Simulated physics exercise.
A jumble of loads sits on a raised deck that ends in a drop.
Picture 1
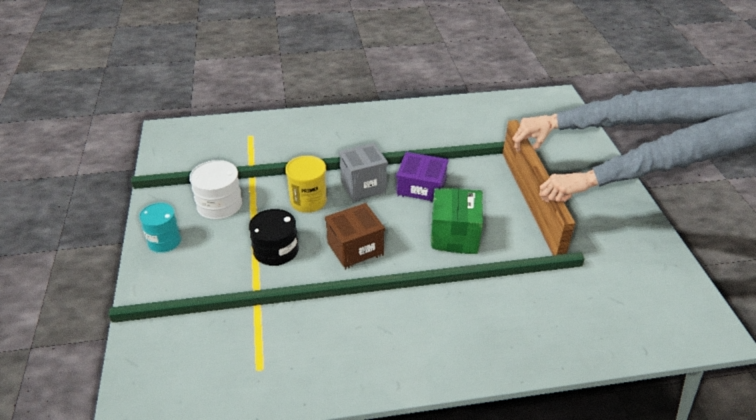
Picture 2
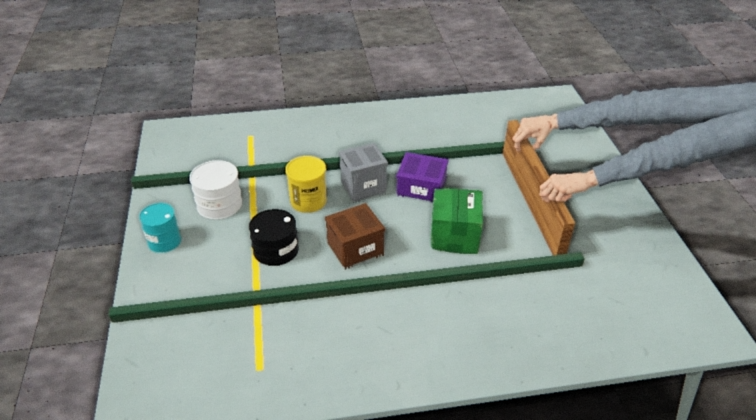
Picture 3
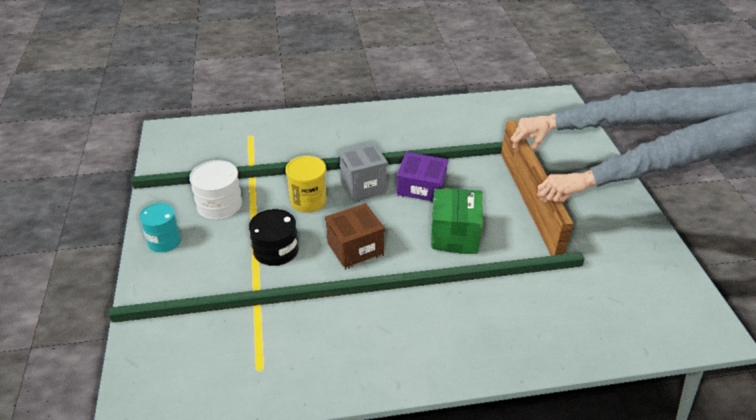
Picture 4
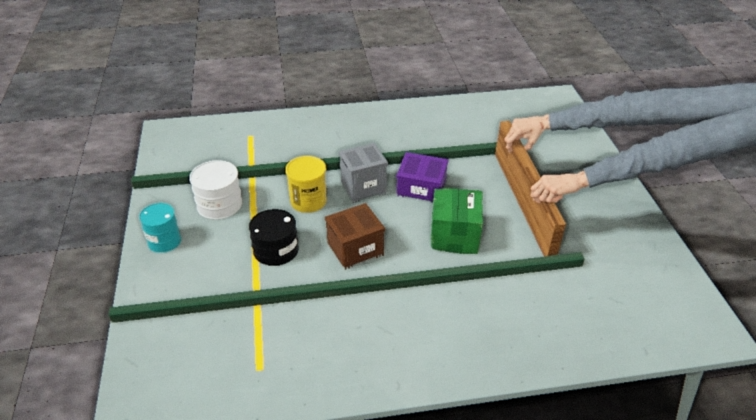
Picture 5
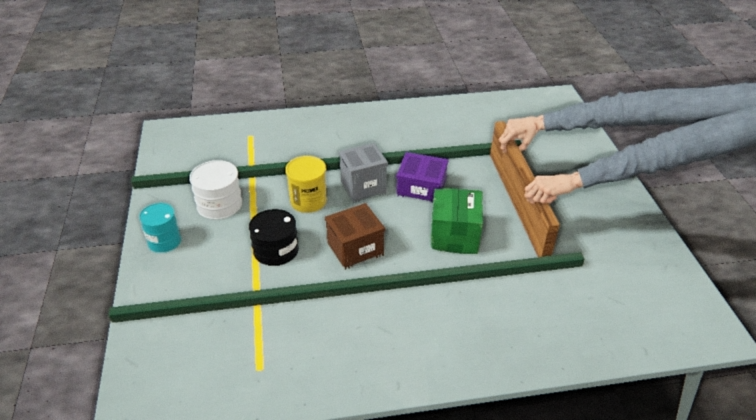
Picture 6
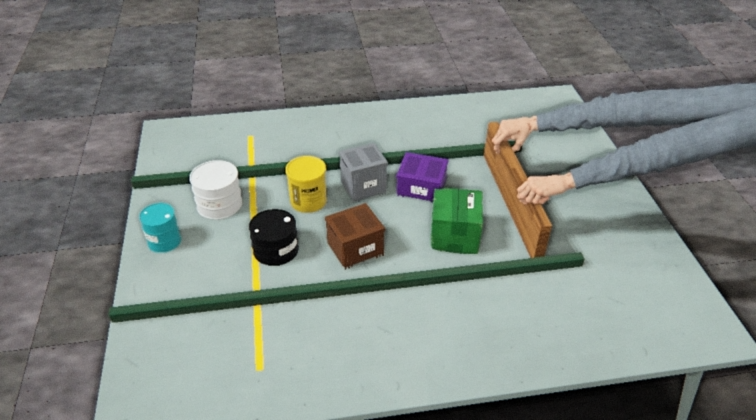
Two hands sliding a wooden plank slightly left between green rails on a table, the coloured boxes and canisters staying still.
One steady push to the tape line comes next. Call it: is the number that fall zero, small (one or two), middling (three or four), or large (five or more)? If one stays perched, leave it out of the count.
It is small.
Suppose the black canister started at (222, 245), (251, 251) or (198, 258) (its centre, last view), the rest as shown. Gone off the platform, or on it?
In that order, it stays put; stays put; stays put.
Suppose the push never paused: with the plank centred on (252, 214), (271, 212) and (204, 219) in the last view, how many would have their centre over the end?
Per position: 1 / 1 / 4.
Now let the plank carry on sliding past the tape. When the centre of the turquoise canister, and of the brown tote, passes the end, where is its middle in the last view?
Near (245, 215), then near (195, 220).
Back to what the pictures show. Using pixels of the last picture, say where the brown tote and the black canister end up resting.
Listed in order, first is (179, 253) and the other is (130, 256).
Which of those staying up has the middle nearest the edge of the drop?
Answer: The turquoise canister.
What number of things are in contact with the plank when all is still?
Looks like 2 of them, all told.
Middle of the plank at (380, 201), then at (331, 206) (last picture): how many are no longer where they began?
6, then 7.
A little later, none off yet; turquoise canister at rest near (161, 228); white canister at rest near (217, 190); black canister at rest near (274, 237).
When it is over, the number that fall off is one or two; down, white canister.
